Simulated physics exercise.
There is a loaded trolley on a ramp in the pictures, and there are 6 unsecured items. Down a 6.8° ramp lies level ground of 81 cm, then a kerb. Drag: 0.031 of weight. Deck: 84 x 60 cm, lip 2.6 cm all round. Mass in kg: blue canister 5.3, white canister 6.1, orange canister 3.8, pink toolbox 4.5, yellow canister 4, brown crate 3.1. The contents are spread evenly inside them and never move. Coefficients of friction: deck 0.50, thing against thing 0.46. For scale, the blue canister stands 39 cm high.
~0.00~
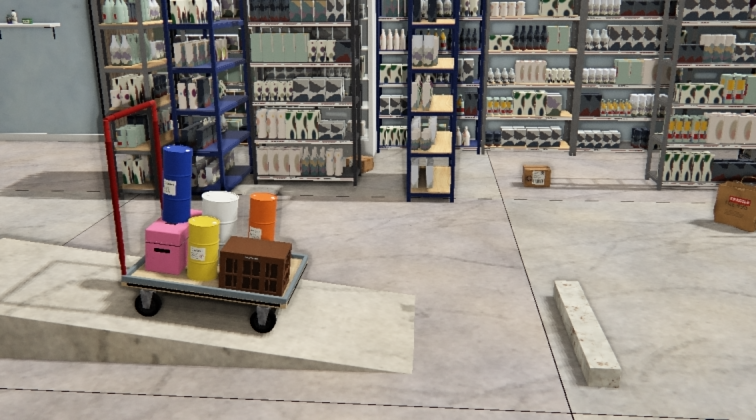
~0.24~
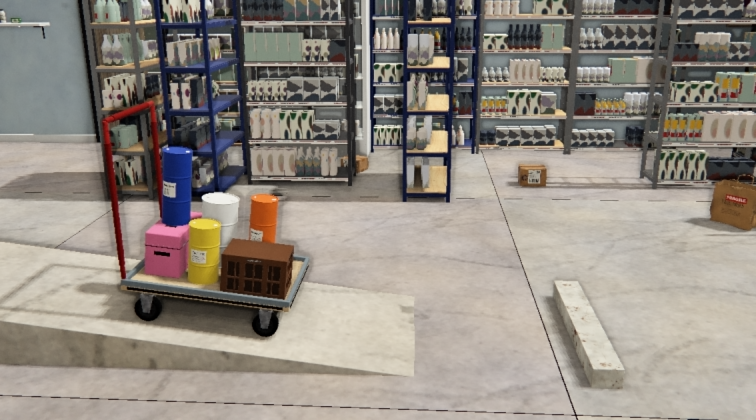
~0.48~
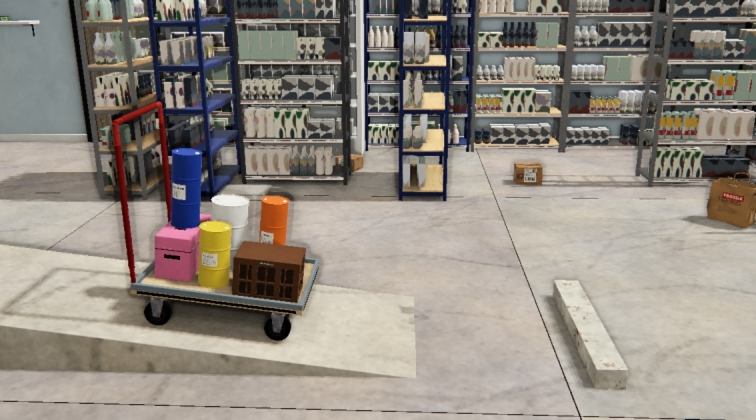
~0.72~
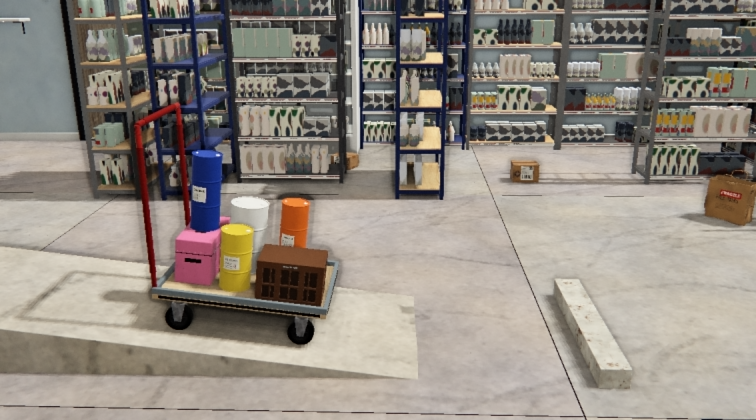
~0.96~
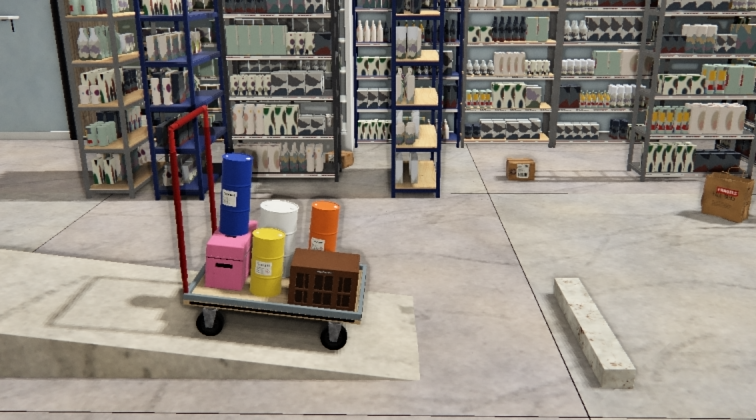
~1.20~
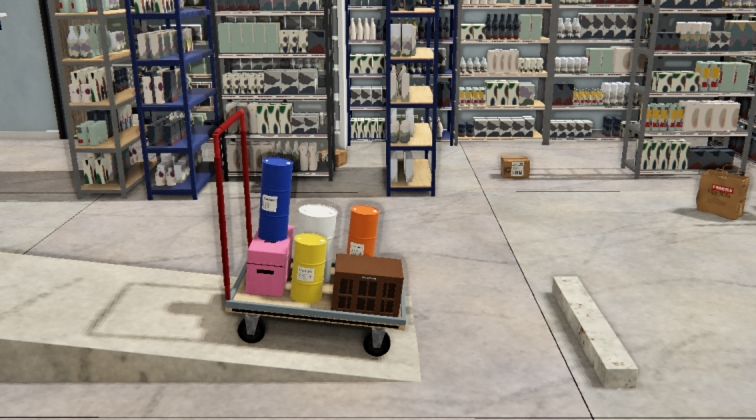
In a warehouse, a red-handled trolley carrying canisters, a pink toolbox and a brown crate rolls rightward down a low ramp.
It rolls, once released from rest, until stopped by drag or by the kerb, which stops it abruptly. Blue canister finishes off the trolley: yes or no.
No.
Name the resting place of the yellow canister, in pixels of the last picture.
It comes to rest somewhere around (513, 280).
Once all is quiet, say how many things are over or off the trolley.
2.
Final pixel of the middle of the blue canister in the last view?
It stops at about (531, 232).
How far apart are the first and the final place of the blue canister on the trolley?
Roughly 38 centimetres.
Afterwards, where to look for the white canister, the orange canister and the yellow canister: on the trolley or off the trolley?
Once it all settles, the white canister stays on its surface, the orange canister leaves its surface and the yellow canister stays on its surface.
By 2.10 s, trolley at the kerb; blue canister rocked 8° off its seat near (478, 214); orange canister rocked 11° off its seat; pink toolbox rocked 8° off its seat.
By 2.40 s, trolley at the kerb; orange canister now off the trolley; blue canister rocked 56° off its seat near (507, 223); white canister 13 cm from its spot.
When it is over (4.5 s), off the trolley, orange canister; lying over on the trolley, blue canister; not toppled but over 10 cm from the start, white canister; the other 3 within 10 cm of the start. End places, in pixels of the last picture, blue canister near (531, 232).
